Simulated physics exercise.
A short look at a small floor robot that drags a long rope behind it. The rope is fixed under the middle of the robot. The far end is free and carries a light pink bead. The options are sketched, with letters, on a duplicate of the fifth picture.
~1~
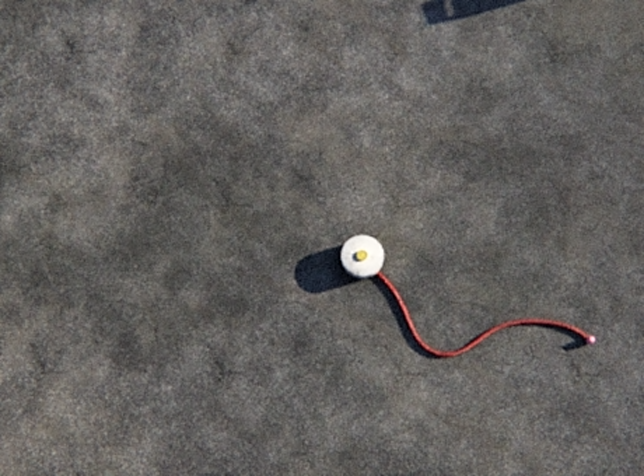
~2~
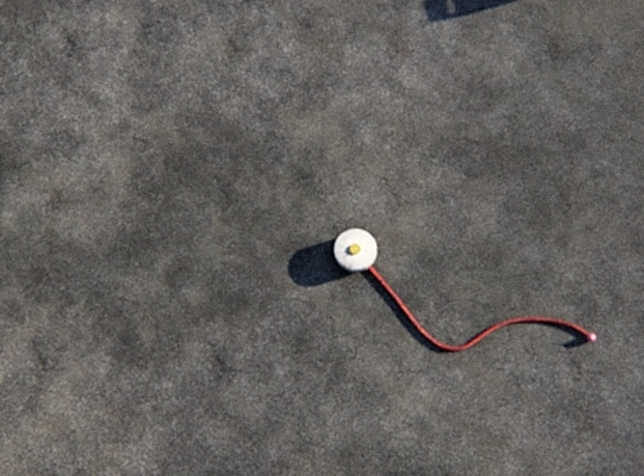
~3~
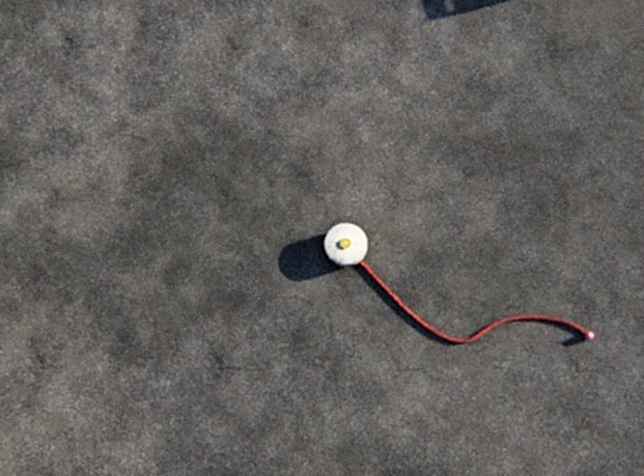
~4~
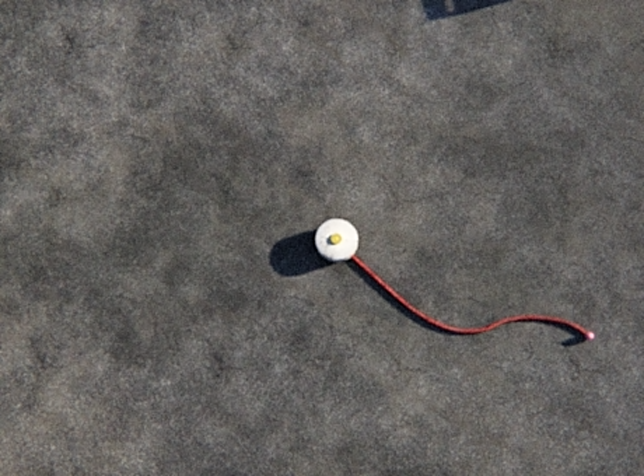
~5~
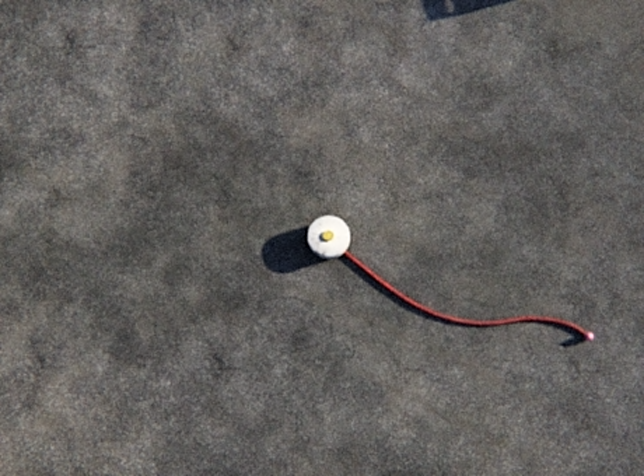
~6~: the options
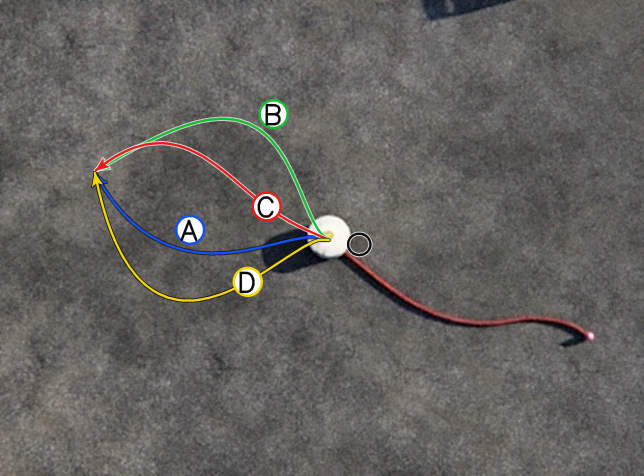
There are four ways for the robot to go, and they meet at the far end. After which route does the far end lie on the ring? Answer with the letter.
Route C.
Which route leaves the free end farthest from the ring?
That is D.
On the marked copy, A from (329, 240) via (196, 252) to (96, 174); B from (329, 240) via (239, 121) to (96, 171); C from (329, 240) via (218, 166) to (96, 170); D from (329, 240) via (178, 300) to (95, 173); the ring at (359, 244).
Following C. Soon after the start, robot (243, 185), middle of the rope (368, 255), free end (499, 310).
Later, robot (159, 140), middle of the rope (283, 203), free end (404, 268).
In the end, robot (93, 169), middle of the rope (233, 189), free end (357, 242); the free end is on the ring.
As for the rest, A leaves the free end at (347, 276); B leaves the free end at (362, 219); D leaves the free end at (334, 295).
